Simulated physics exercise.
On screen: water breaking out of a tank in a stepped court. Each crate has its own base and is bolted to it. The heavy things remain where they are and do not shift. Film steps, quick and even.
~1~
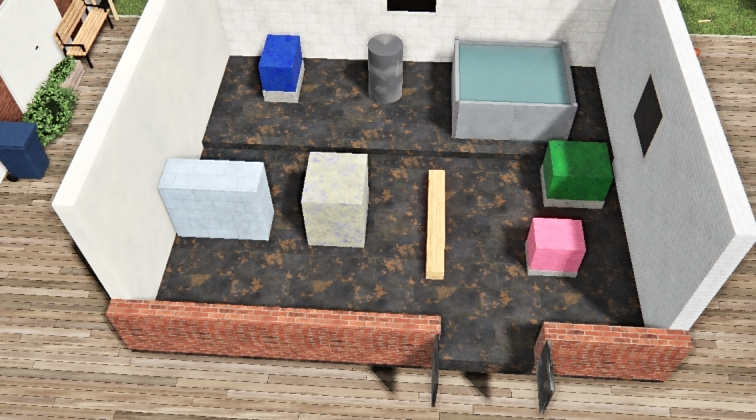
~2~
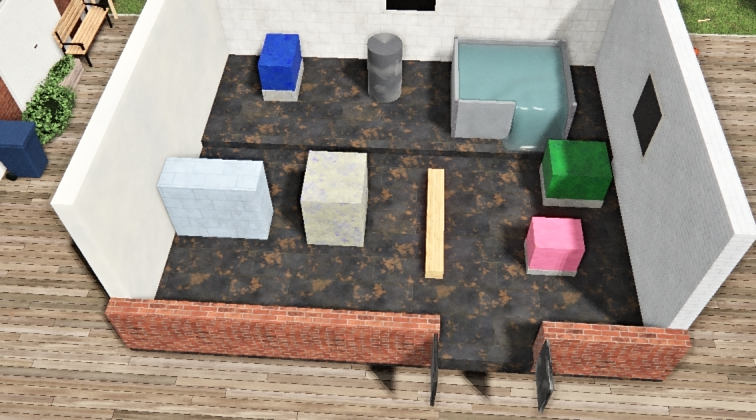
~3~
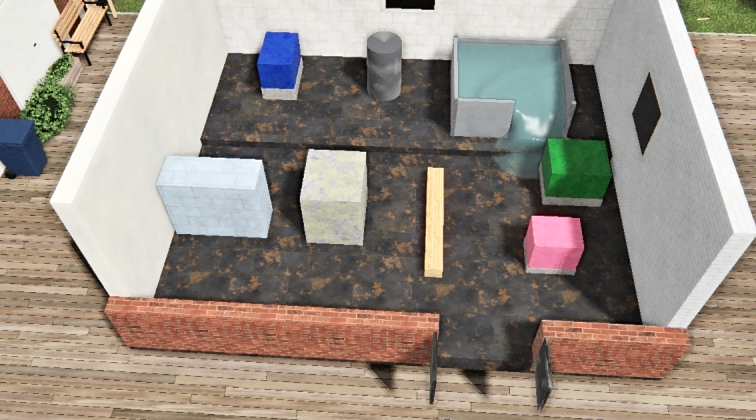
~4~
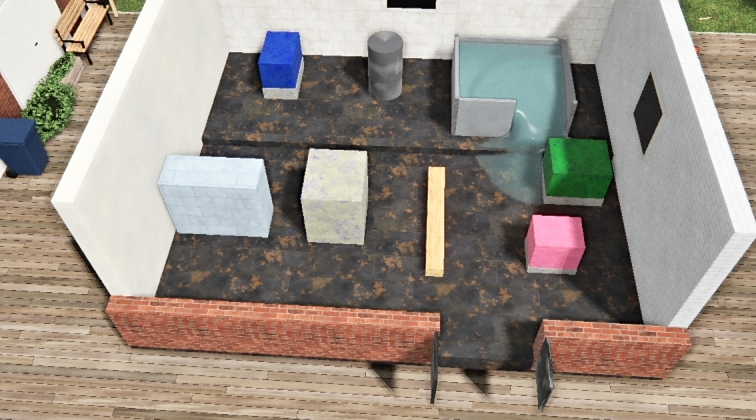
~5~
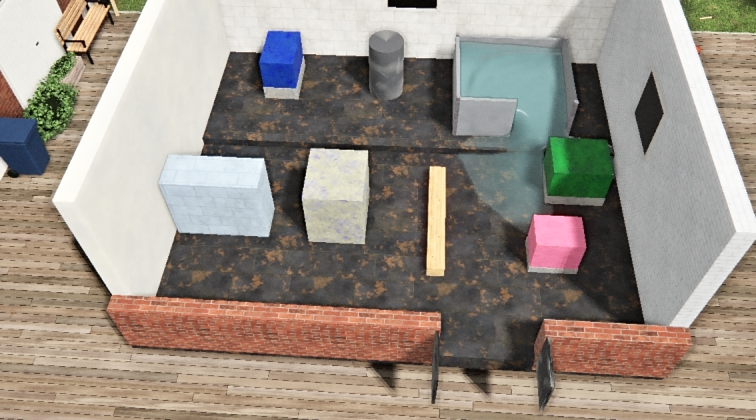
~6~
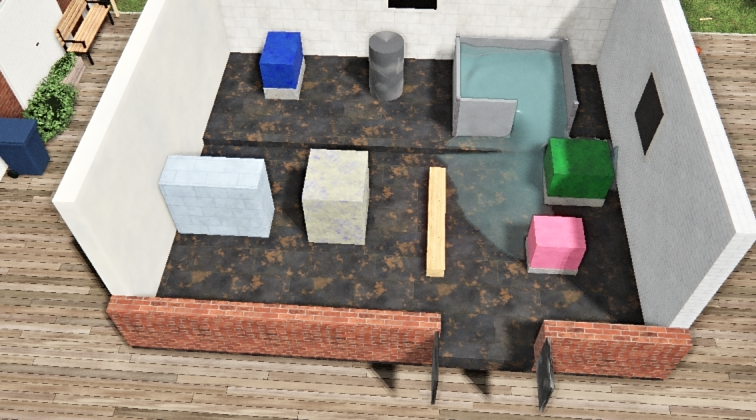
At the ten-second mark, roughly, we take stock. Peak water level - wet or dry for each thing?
My prediction: The pink crate meets the water. The blue crate never meets the water. The green crate meets the water.
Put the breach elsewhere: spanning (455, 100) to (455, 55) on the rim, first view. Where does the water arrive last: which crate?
That would be the pink one.
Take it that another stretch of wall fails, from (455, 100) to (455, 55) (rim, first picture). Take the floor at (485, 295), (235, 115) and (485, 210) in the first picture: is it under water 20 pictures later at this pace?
Spot one spared, spot two inundated, spot three spared.
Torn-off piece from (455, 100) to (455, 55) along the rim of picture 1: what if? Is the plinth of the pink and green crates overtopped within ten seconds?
Note - pink remains untouched, green remains untouched.
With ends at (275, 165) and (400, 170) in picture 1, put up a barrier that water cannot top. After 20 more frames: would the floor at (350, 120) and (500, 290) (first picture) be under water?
As listed: No water, under water.
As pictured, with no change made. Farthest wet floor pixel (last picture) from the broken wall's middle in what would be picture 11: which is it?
Somewhere close to (445, 340).
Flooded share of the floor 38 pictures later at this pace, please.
That works out at 65 %.
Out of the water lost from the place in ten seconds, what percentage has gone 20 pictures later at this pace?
My guess would be around 40 percent.
A moment on, water covers 25 % of the floor; the pink crate water round its plinth, the blue crate not reached, the green crate water round its plinth.
Next, water covers 35 % of the floor; the pink crate water round its plinth, the blue crate not reached, the green crate water round its plinth.
Then, water covers 50 % of the floor; the pink crate water round its plinth, the blue crate not reached, the green crate water round its plinth.
Later, water covers 65 % of the floor; the pink crate water round its plinth, the blue crate water round its plinth, the green crate water round its plinth.
In the end, water covers 75 % of the floor; the pink crate was topped, the blue crate stayed above the water, the green crate was topped.
